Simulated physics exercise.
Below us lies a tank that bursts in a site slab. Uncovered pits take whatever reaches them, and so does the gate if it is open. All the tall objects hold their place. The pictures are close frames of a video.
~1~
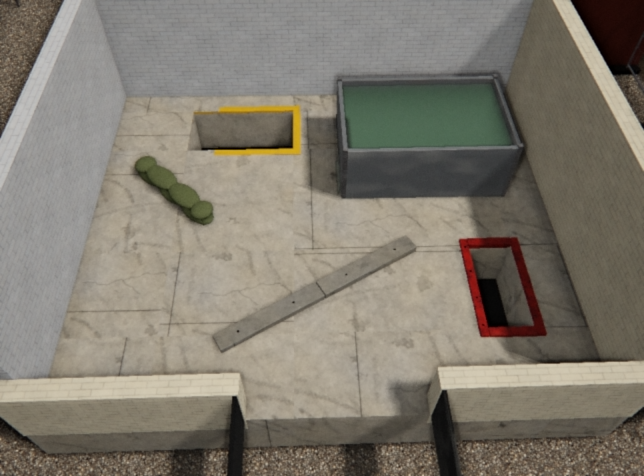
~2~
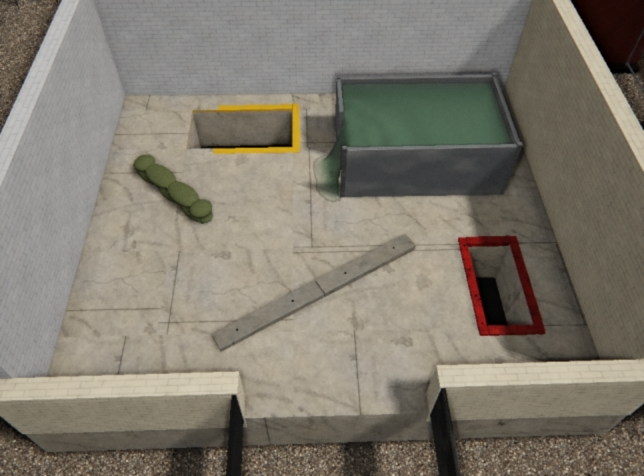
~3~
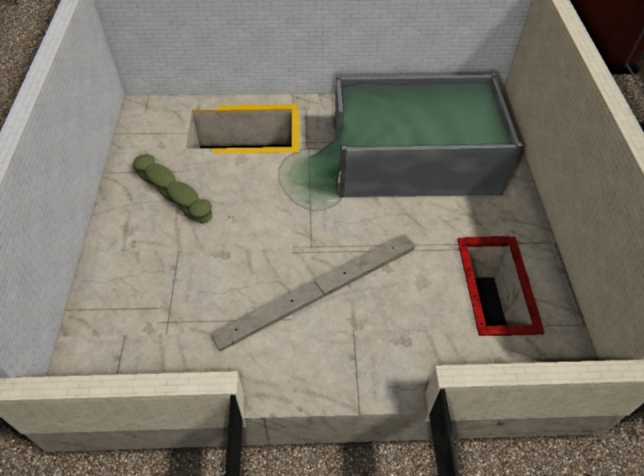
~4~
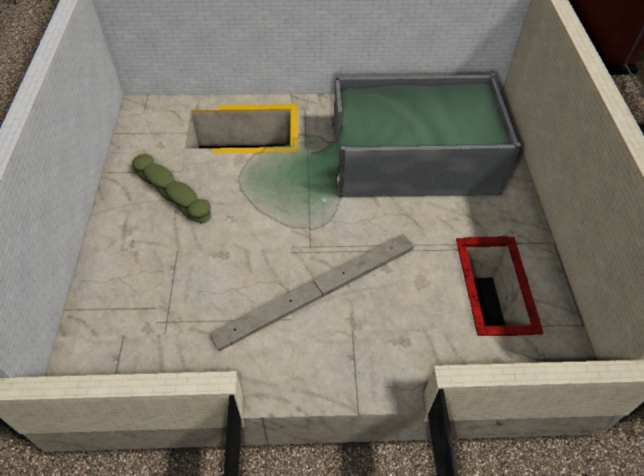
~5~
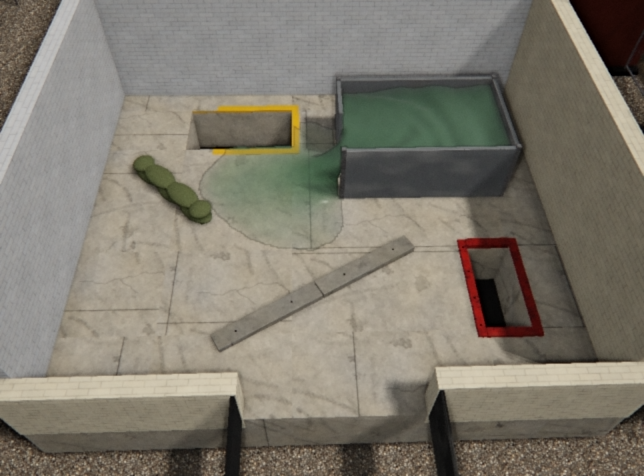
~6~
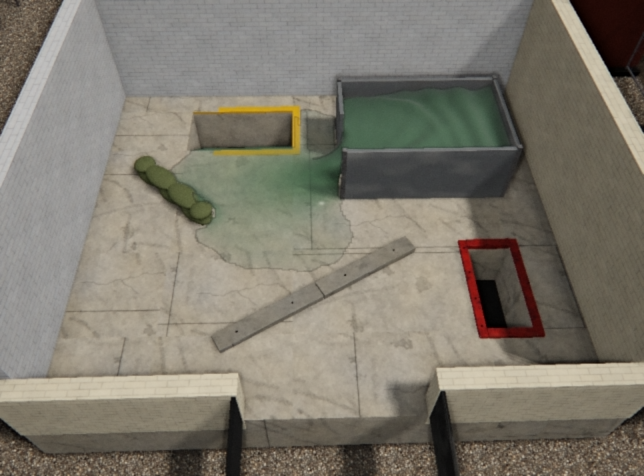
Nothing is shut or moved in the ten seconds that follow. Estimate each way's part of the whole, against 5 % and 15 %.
The gate takes less than 5 %; the yellow pit takes more than 15 %; the red pit takes less than 5 %.
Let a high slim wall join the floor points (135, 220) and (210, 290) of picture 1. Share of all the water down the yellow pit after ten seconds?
Per cent: Yellow 40.
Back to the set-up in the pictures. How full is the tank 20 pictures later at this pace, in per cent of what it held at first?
Some 46 per cent.
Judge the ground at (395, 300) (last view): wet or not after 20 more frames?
At that place: Clear.
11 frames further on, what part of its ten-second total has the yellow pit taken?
Roughly 20 per cent.
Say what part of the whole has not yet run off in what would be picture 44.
Some 74 per cent.
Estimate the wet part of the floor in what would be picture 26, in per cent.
Roughly 50 per cent.
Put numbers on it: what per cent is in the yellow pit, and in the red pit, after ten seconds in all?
In turn 36 and 0 per cent.
A moment on, water covers 30 % of the floor; the gate 0 %, the yellow pit 4 %, the red pit 0 %.
Next, water covers 45 % of the floor; the gate 0 %, the yellow pit 7 %, the red pit 0 %.
Then, water covers 50 % of the floor; the gate 0 %, the yellow pit 13 %, the red pit 0 %.
Later, water covers 75 % of the floor; the gate 1 %, the yellow pit 24 %, the red pit 0 %.
In the end, water covers 90 % of the floor; the gate 2 %, the yellow pit 35 %, the red pit 0 %.
